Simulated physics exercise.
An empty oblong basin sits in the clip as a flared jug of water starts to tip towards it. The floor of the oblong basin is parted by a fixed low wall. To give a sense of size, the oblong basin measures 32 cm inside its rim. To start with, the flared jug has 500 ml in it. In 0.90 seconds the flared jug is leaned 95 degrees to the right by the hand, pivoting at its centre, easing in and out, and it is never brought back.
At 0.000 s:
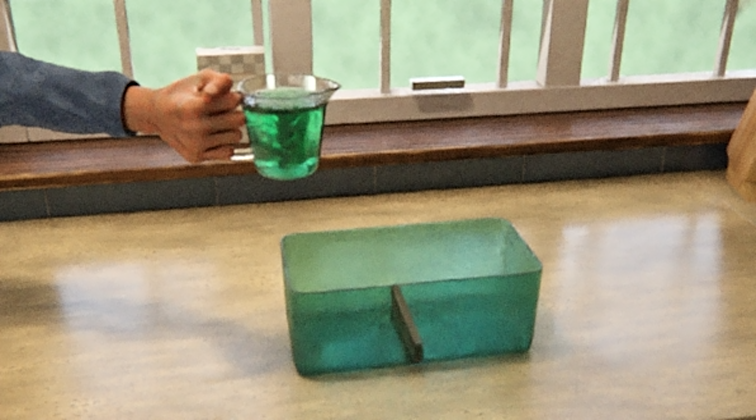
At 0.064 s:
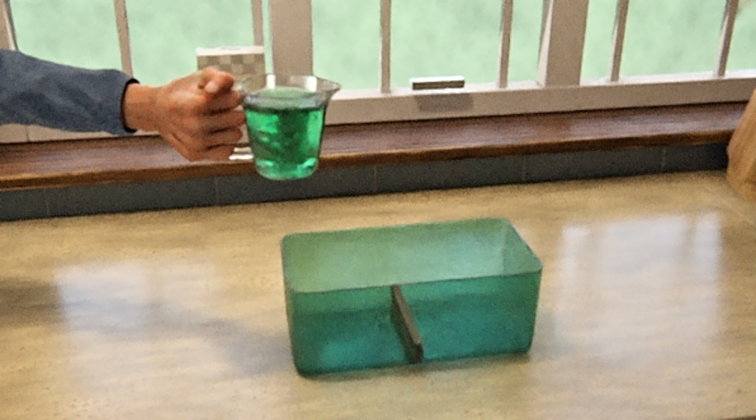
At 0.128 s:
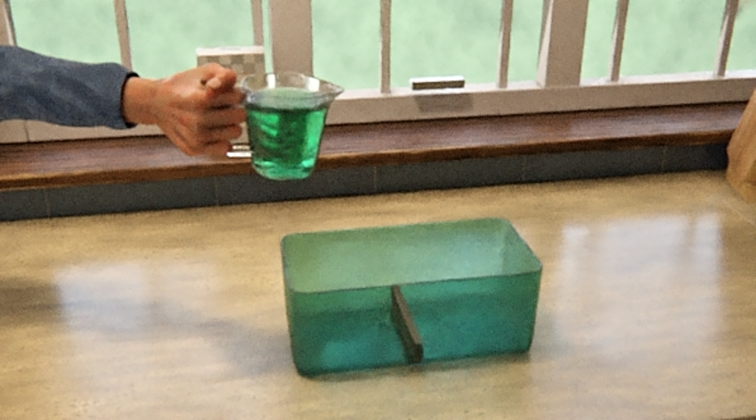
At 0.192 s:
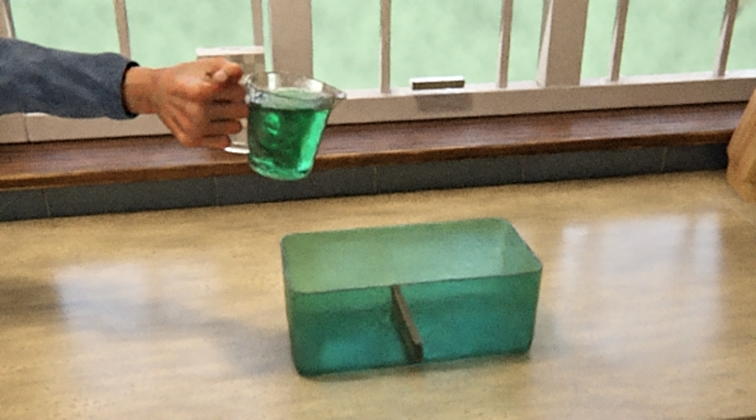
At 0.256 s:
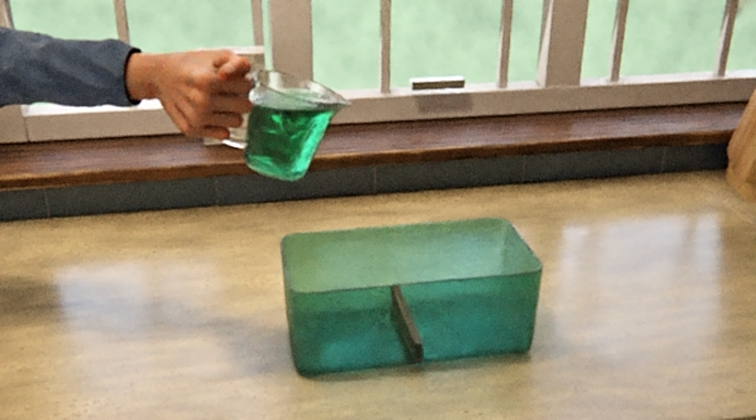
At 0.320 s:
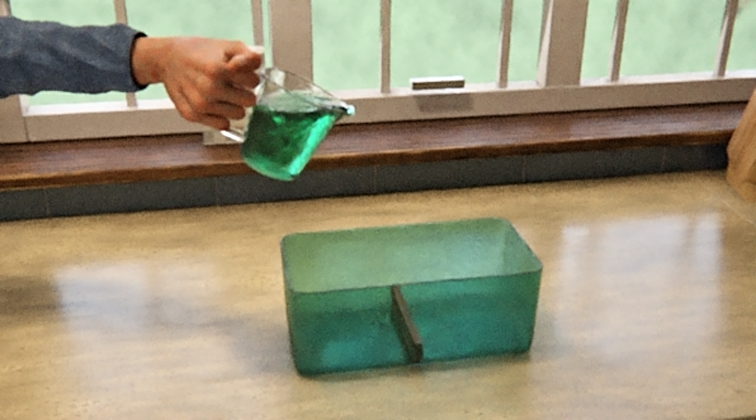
A hand held a clear jug of green liquid still above a green, see-through oblong basin on a table by a window, then gradually leaned the jug over to the right.
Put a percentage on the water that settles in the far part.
Roughly 43 per cent ends up there.
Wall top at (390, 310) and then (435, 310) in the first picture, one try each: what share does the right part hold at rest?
First 75, then 10 per cent.
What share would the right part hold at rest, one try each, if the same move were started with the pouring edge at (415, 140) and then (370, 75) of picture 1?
I'd say 95 percent on the first go, 85 percent on the next.
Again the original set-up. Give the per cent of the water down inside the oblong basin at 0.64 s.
Around 12%.
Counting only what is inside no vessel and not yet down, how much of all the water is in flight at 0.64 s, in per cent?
Roughly 28 %.
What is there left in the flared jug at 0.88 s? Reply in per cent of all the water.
Roughly 16 per cent.
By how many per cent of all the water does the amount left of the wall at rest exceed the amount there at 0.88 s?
About 28 percent, give or take.
After 0.64 s the tilt is 77° and 59 per cent is still to pour, 4 is left of the wall and 9 right of it.
After 0.88 s the tilt is 95° and 16 per cent is still to pour, 28 is left of the wall and 34 right of it.
After 1.13 s the tilt is 95° and 2 per cent is still to pour, 52 is left of the wall and 41 right of it.
After 1.40 s the tilt is 95° and 0 per cent is still to pour, 55 is left of the wall and 43 right of it.
In the end 56 per cent lies left of the wall, 43 right of it and 1 outside.
